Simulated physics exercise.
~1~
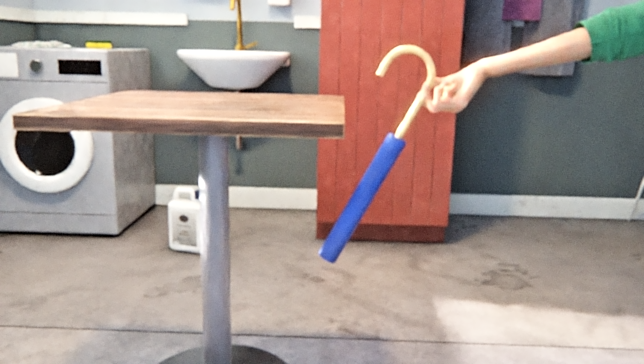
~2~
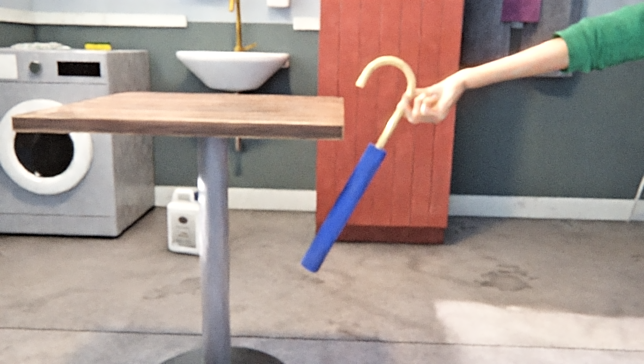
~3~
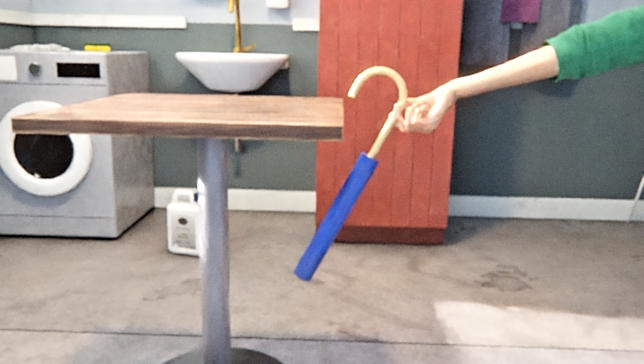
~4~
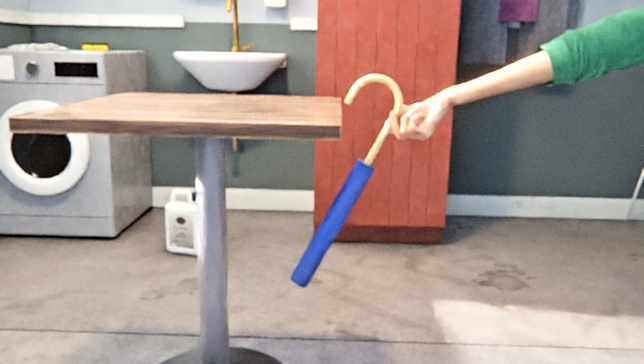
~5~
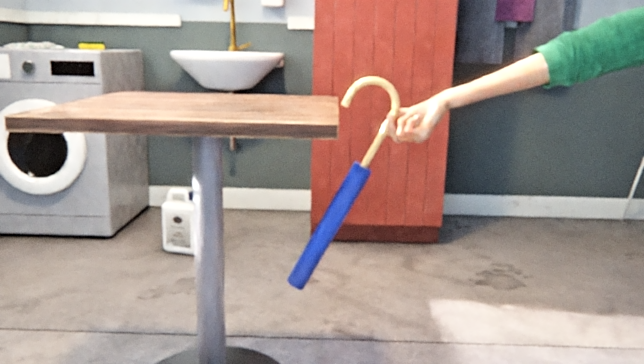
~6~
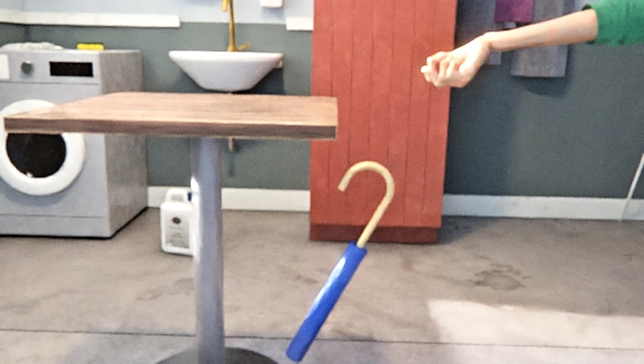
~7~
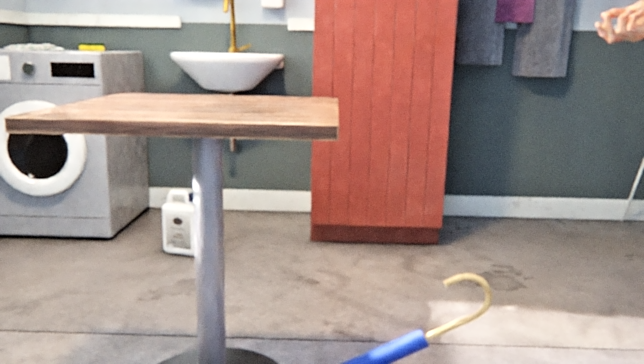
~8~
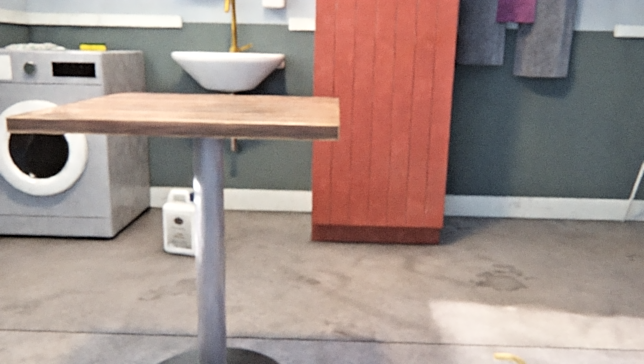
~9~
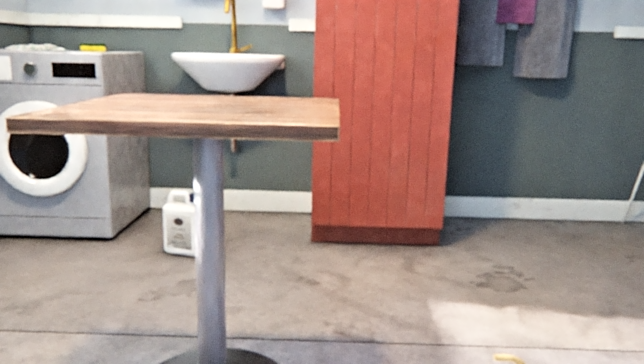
In a room with a washing machine, a small sink and a tall red cabinet, a wooden table stands on a single metal leg. A hand in a green sleeve reaches in from the right, holding a blue umbrella by its curved, pale handle. The arm moves it left and slightly down until the hook hangs close to the table's right edge. The fingers let go and the hand draws back as the umbrella drops past the edge. It tips over toward the right and falls to the floor, leaving only a bit of the handle in view.
